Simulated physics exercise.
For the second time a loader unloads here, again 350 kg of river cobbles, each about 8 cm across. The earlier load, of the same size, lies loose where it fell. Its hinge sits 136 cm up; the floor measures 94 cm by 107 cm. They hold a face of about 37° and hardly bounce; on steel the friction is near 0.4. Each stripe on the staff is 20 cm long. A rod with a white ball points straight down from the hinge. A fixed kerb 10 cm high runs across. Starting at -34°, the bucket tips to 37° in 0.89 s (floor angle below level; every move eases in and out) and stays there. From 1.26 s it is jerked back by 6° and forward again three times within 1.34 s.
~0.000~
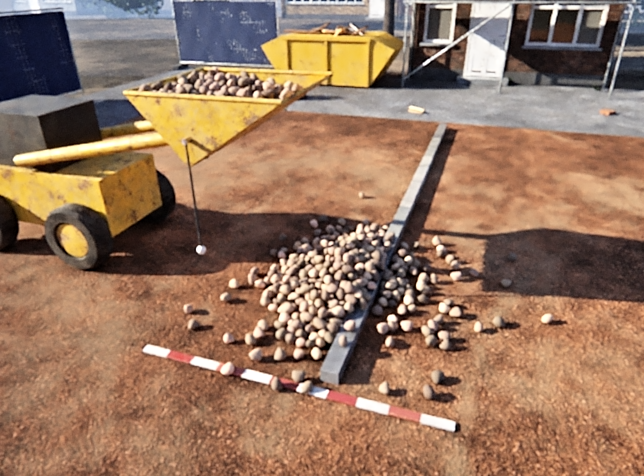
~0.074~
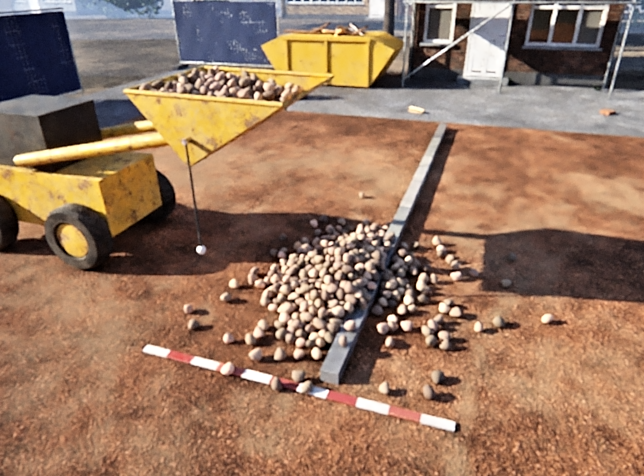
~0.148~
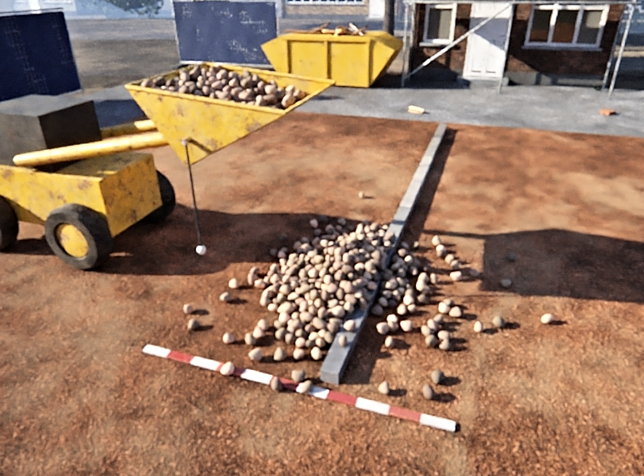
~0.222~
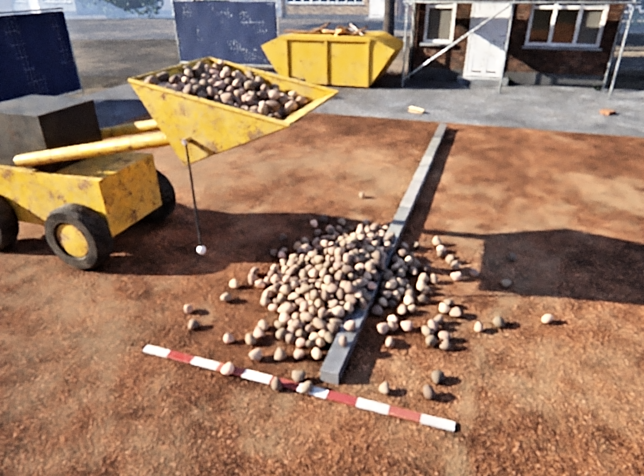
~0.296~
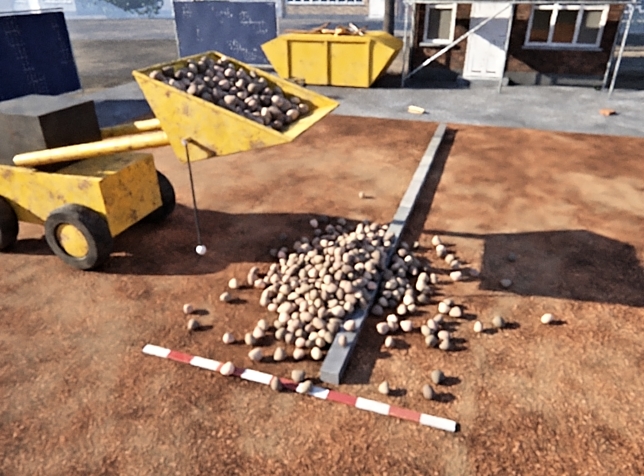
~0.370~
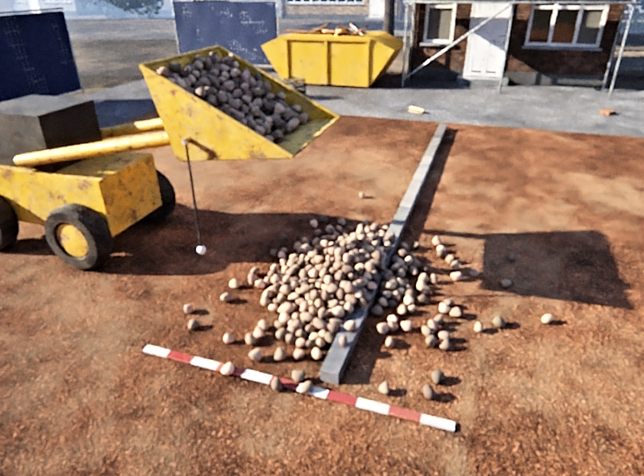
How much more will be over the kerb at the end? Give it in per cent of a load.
Roughly 37 per cent of a load more.
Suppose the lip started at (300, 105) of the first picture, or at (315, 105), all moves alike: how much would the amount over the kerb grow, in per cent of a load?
Near 55 per cent from the first place, 75 from the second.
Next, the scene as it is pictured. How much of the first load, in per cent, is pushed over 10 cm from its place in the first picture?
Roughly 15 per cent of them.
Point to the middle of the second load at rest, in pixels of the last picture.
Around (352, 268).
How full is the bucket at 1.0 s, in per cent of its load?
Roughly 85 per cent is still inside.
After 0.7 s the floor is at 26°; in per cent of one load, 100 in the bucket, 86 on this side of the kerb, 14 over the kerb; the foremost stones are at (491, 302).
After 1.0 s the floor is at 37°; in per cent of one load, 84 in the bucket, 102 on this side of the kerb, 14 over the kerb; the foremost stones are at (491, 302).
After 3.0 s the floor is at 37°; in per cent of one load, 0 in the bucket, 148 on this side of the kerb, 52 over the kerb; the foremost stones are at (534, 298).
After 5.6 s the floor is at 37°; in per cent of one load, 0 in the bucket, 148 on this side of the kerb, 52 over the kerb; the foremost stones are at (534, 298). Net gain over the kerb, 37.
